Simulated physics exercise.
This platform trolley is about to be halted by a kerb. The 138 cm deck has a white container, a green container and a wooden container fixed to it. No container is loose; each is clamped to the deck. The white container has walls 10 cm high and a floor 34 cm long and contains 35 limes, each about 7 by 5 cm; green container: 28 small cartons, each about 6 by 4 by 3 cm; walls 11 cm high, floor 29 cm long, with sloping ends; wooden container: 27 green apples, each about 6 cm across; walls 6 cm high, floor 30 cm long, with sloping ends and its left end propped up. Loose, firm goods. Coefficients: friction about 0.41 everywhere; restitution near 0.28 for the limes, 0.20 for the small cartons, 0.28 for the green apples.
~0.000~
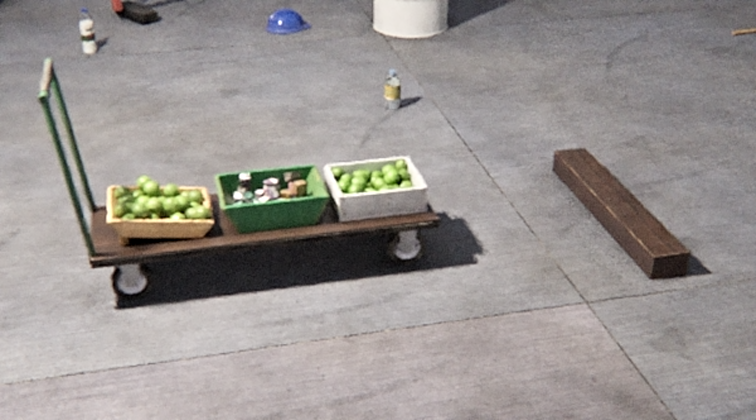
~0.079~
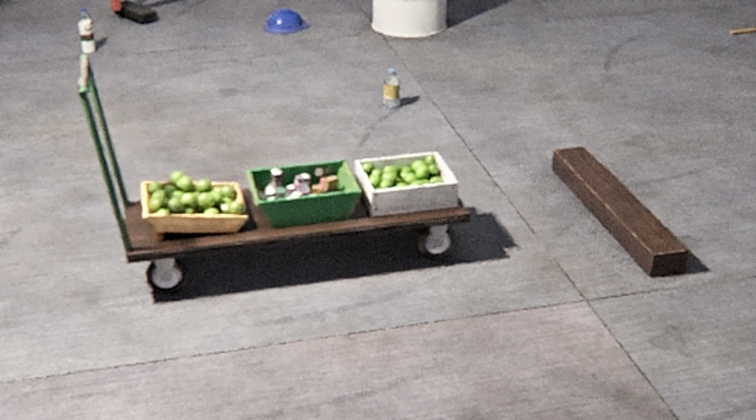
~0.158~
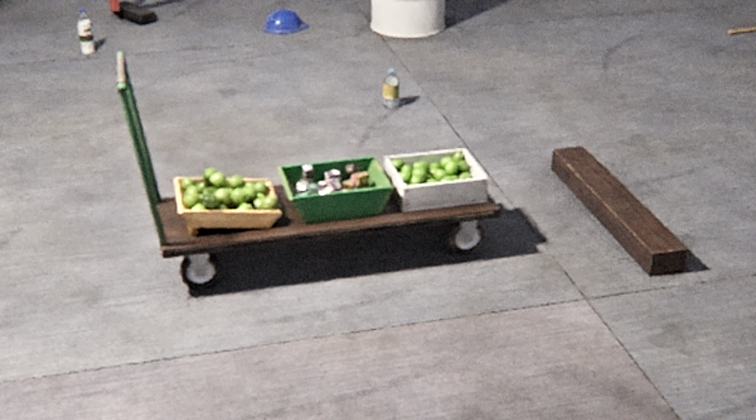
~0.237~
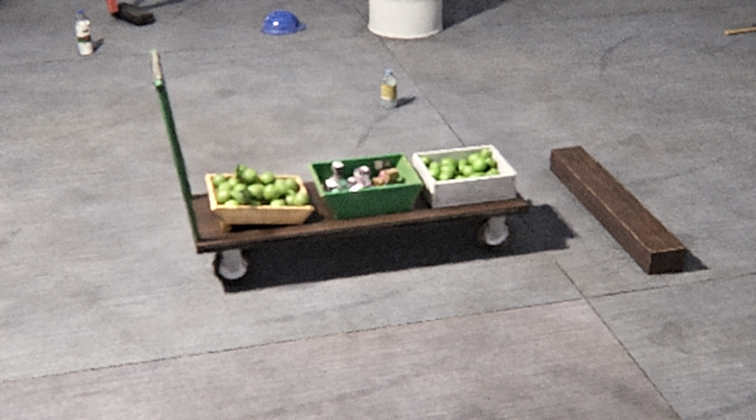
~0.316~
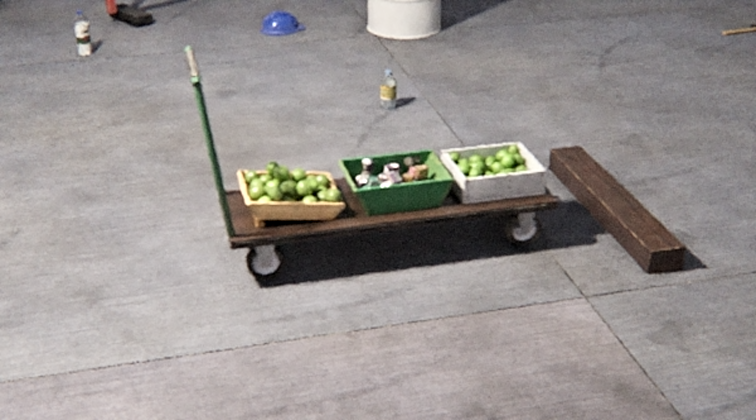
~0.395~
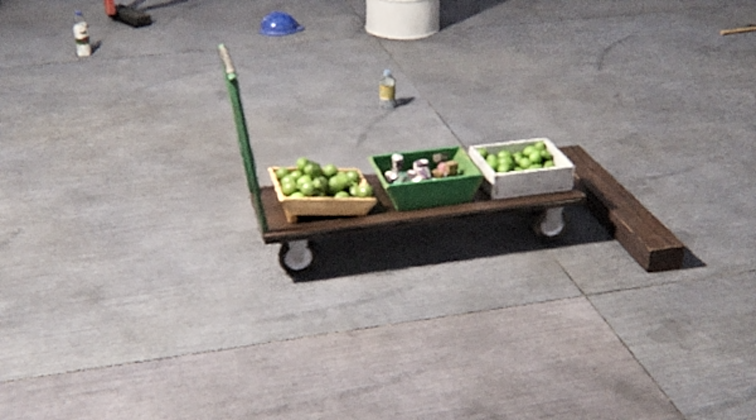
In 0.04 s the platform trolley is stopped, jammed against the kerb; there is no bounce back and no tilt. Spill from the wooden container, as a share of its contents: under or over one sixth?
Over one sixth.
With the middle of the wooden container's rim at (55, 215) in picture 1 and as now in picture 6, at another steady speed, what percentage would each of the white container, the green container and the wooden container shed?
Result - white container: 0 per cent; green container: 10 per cent; wooden container: 30 per cent.
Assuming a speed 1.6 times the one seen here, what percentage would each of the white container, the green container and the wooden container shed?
White container 0, green container 0, wooden container 30 per cent.
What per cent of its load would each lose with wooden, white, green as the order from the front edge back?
White container 0 %, green container 0 %, wooden container 30 %.
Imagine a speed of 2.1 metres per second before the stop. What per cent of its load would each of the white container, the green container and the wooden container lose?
White container 0 %, green container 0 %, wooden container 30 %.
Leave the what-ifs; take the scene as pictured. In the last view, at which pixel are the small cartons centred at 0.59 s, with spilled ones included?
(482, 172).
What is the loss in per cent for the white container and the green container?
White container: 0 %; green container: 0 %.
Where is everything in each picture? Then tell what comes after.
In the first frame (we follow the rim corner now nearest the camera; the camera moves round a little), wooden container at (111, 220); white container at (342, 196); 85 cm still to roll; nothing out yet.
In the second frame, wooden container at (147, 215); white container at (375, 191); 72 cm still to roll.
In the third frame, wooden container at (182, 211); white container at (406, 187); 59 cm still to roll.
In the fourth frame, wooden container at (216, 207); white container at (436, 183); 46 cm still to roll.
In the fifth frame, wooden container at (250, 203); white container at (466, 179); 33 cm still to roll.
In the sixth frame, wooden container at (283, 198); white container at (496, 175); 19 cm still to roll; nothing out yet.
After 0.49 s, contact.
After 0.59 s, 0 of 35 out of the white container, 0 of 28 out of the green container and 0 of 27 out of the wooden container.
After 0.71 s, 0 of 35 out of the white container, 0 of 28 out of the green container and 4 of 27 out of the wooden container.
After 0.94 s, 0 of 35 out of the white container, 0 of 28 out of the green container and 7 of 27 out of the wooden container.
Outcome (at 1.45 s), 0 of 35 out of the white container, 0 of 28 out of the green container and 7 of 27 out of the wooden container. Asked share, 7 of 27, 26 per cent.
